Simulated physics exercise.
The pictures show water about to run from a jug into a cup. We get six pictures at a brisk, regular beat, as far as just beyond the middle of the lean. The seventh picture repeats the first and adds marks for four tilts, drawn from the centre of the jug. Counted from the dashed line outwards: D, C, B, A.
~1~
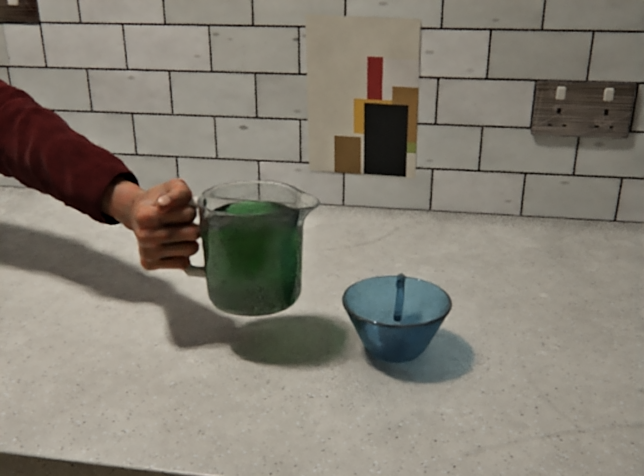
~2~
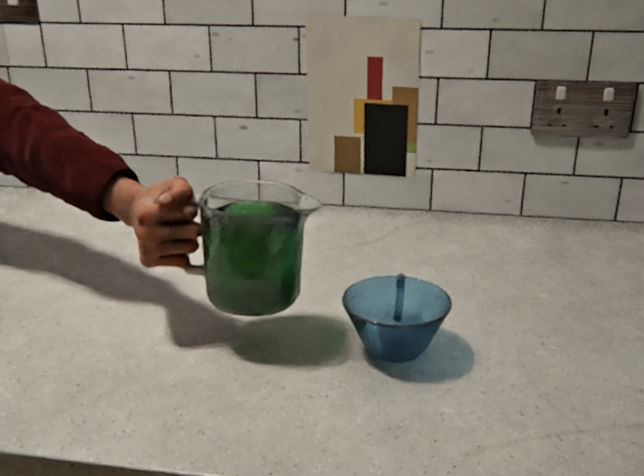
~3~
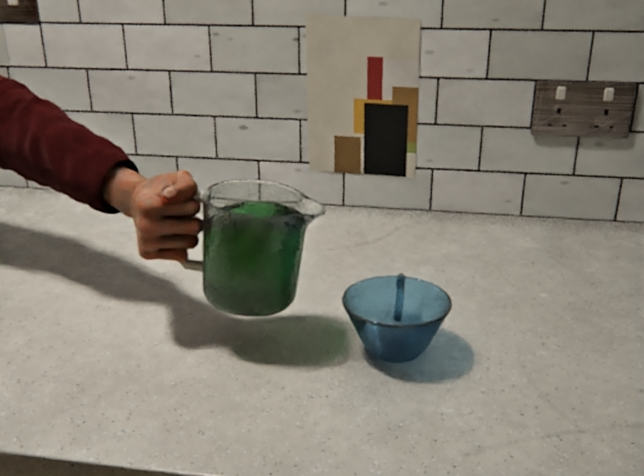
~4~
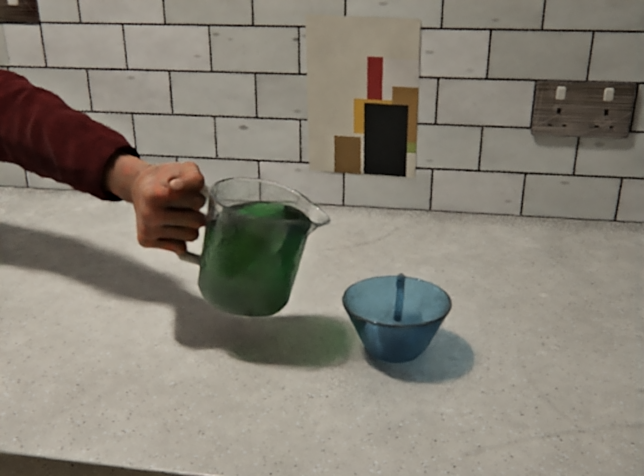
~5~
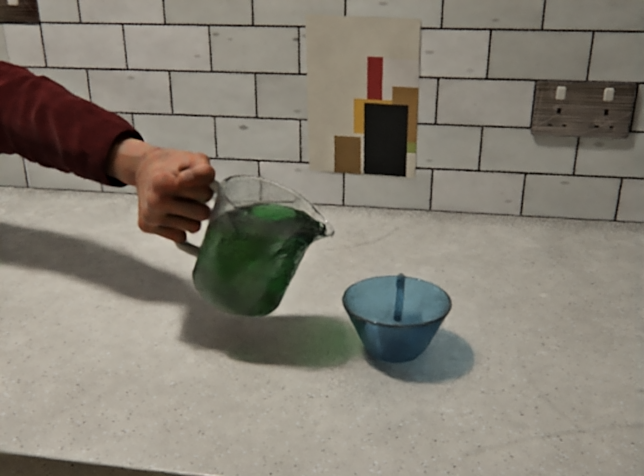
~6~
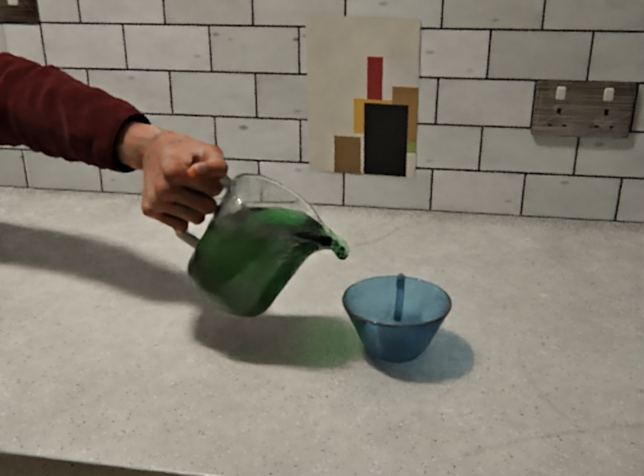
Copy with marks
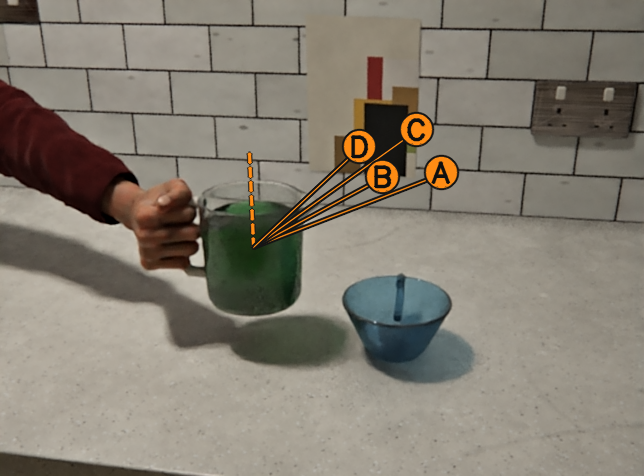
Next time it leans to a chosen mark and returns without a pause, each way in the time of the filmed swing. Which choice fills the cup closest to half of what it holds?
D is best.
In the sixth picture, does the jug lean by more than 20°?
Yes, it does.
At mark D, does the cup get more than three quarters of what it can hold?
No, less.
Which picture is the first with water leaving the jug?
In picture 6.
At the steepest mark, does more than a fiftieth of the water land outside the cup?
Yes.
On the marked copy, A at (426, 180); B at (368, 185); C at (403, 140); D at (347, 159).
If A is chosen, the cup ends with about 66 % of what it can hold; 25 % of the water is spilt.
If B is chosen, the cup ends with about 62 % of what it can hold; 15 % of the water is spilt.
If C is chosen, the cup ends with about 61 % of what it can hold; 5 % of the water is spilt.
If D is chosen, the cup ends with about 49 % of what it can hold.
